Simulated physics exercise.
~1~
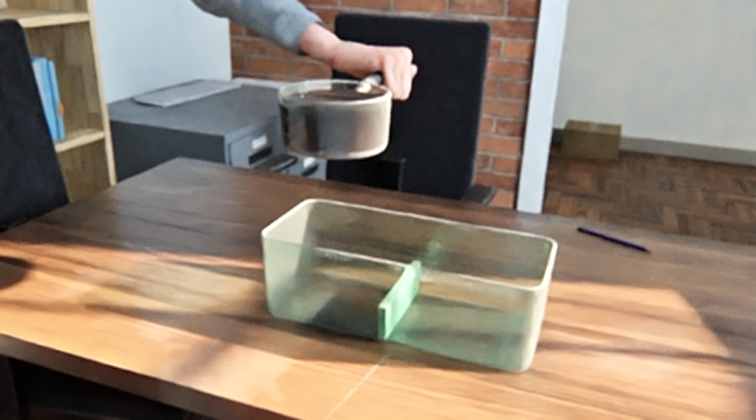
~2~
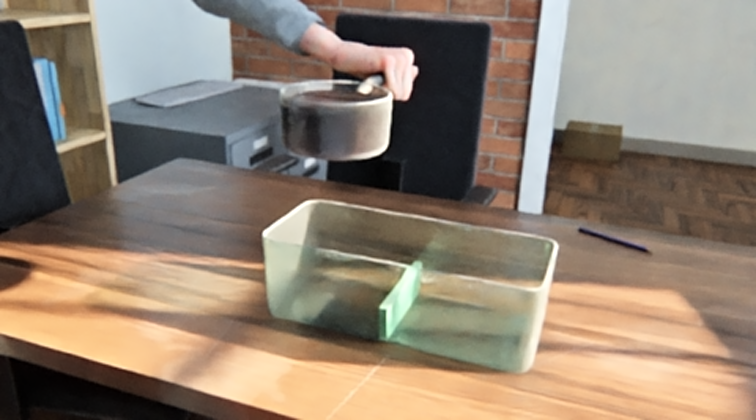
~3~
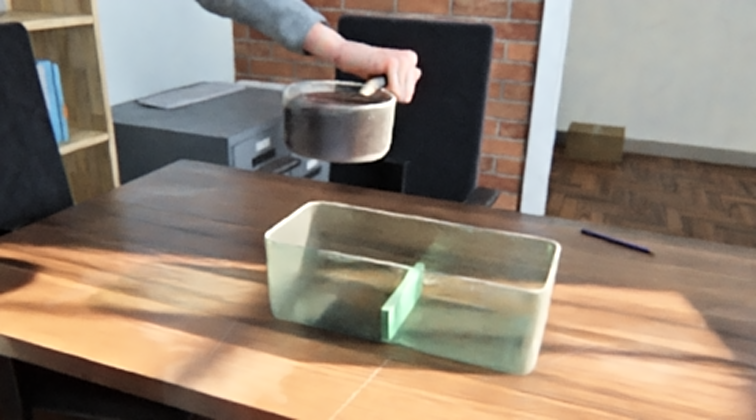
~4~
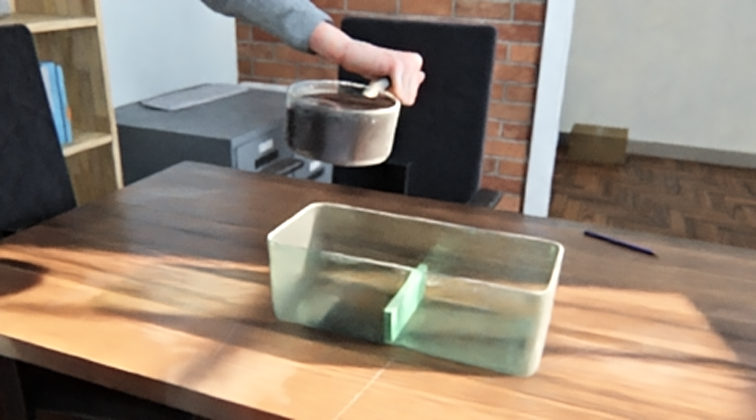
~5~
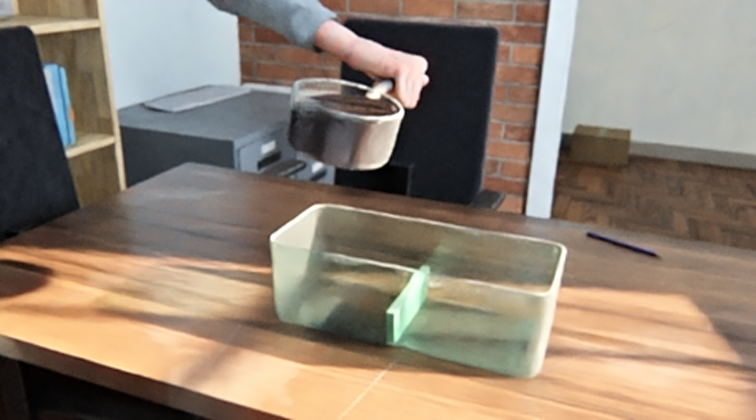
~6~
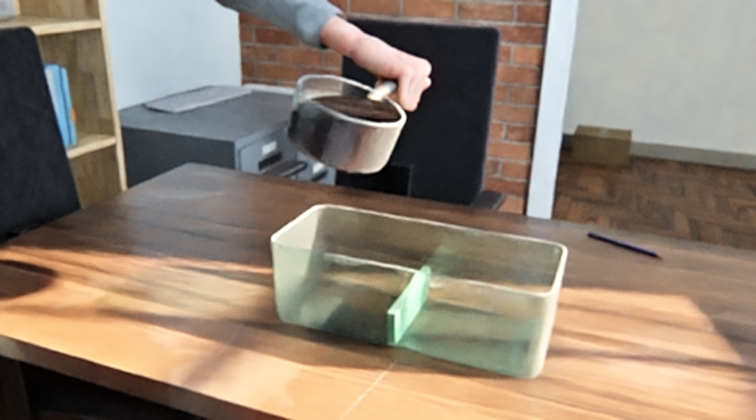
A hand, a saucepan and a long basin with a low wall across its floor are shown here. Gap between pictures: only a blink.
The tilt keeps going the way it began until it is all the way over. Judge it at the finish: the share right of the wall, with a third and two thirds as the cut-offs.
At the finish, the right of the wall has over two thirds.
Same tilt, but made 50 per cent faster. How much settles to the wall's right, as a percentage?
I'd say roughly 65 in every hundred ends up there.
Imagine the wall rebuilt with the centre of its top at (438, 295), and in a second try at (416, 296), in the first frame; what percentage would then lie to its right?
Record: Case 1 near 30 %, case 2 near 60 %.
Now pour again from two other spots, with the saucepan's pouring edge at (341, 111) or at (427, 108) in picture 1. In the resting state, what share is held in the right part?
Close to 15 % for the first start and close to 90 % for the second.
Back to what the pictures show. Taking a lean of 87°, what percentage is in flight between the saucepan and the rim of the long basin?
Around 40 percent.
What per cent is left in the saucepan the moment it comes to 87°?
I'd reckon near 30 percent is still held at that tilt.
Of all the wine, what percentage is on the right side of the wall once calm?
Roughly 75 %.
A moment on, the tilt is 87° and 32 per cent is still to pour, 1 is left of the wall and 26 right of it.
Next, the tilt is 120° and 2 per cent is still to pour, 18 is left of the wall and 74 right of it.
Then the tilt is 122° and 0 per cent is still to pour, 25 is left of the wall and 74 right of it.
Later the tilt is 122° and 0 per cent is still to pour, 25 is left of the wall and 75 right of it.
At rest 25 per cent lies left of the wall, 74 right of it and 1 outside.
